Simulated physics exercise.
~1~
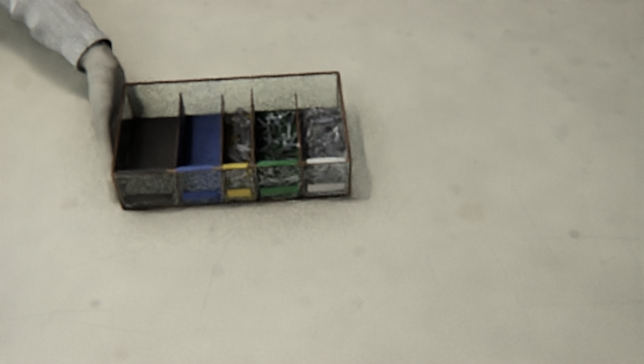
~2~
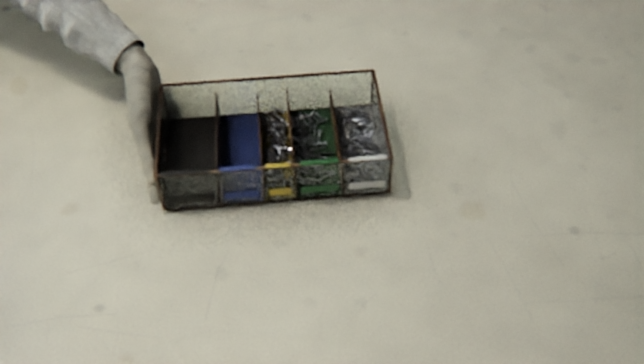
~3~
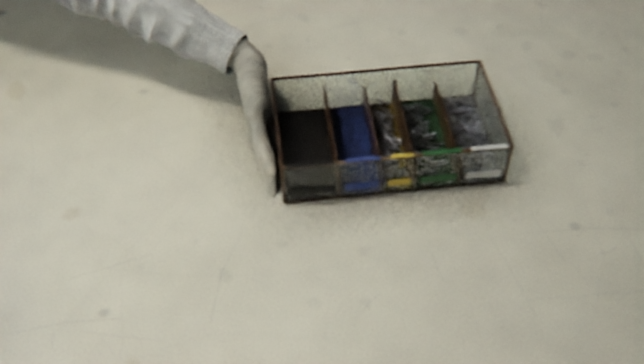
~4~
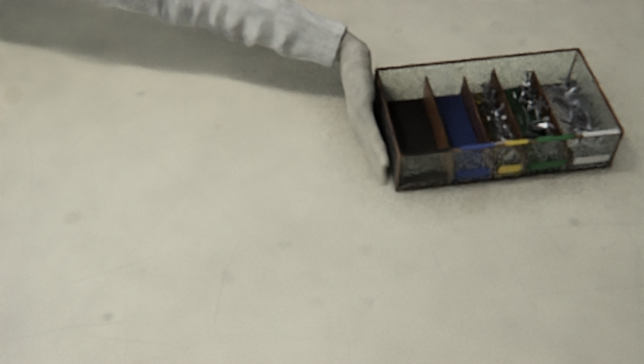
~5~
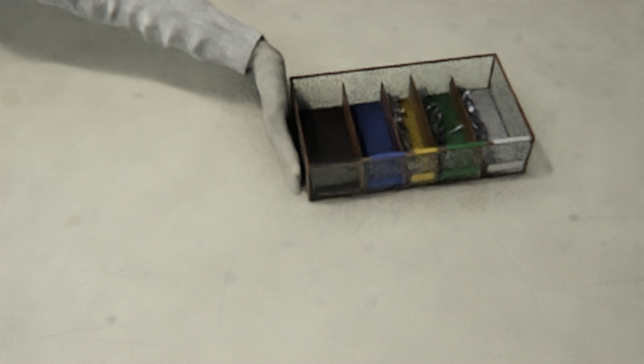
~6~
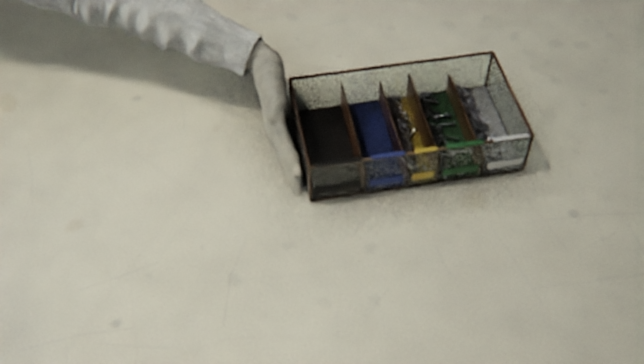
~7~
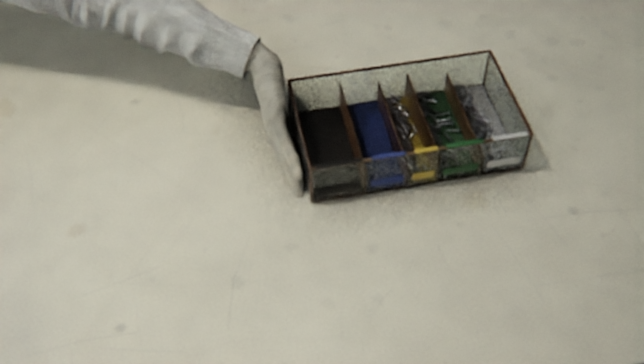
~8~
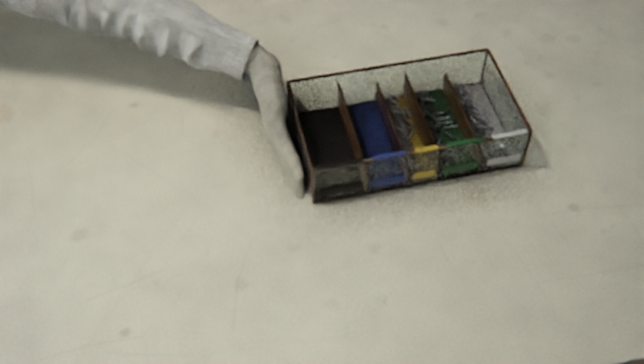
A hand in a pale sleeve, reaching in from the upper left, holds the left end of a clear, brown-edged drawer tray on a plain, pale surface, seen from above at an angle. Dividers split the tray into sections marked black, blue, yellow, green and white from left to right, with small steel screws in the three on the right. The hand pushes the tray rightward until it nears the right side, then draws it partway back to the left. There it stops and stays level, the hand still against it and the screws still in their sections.
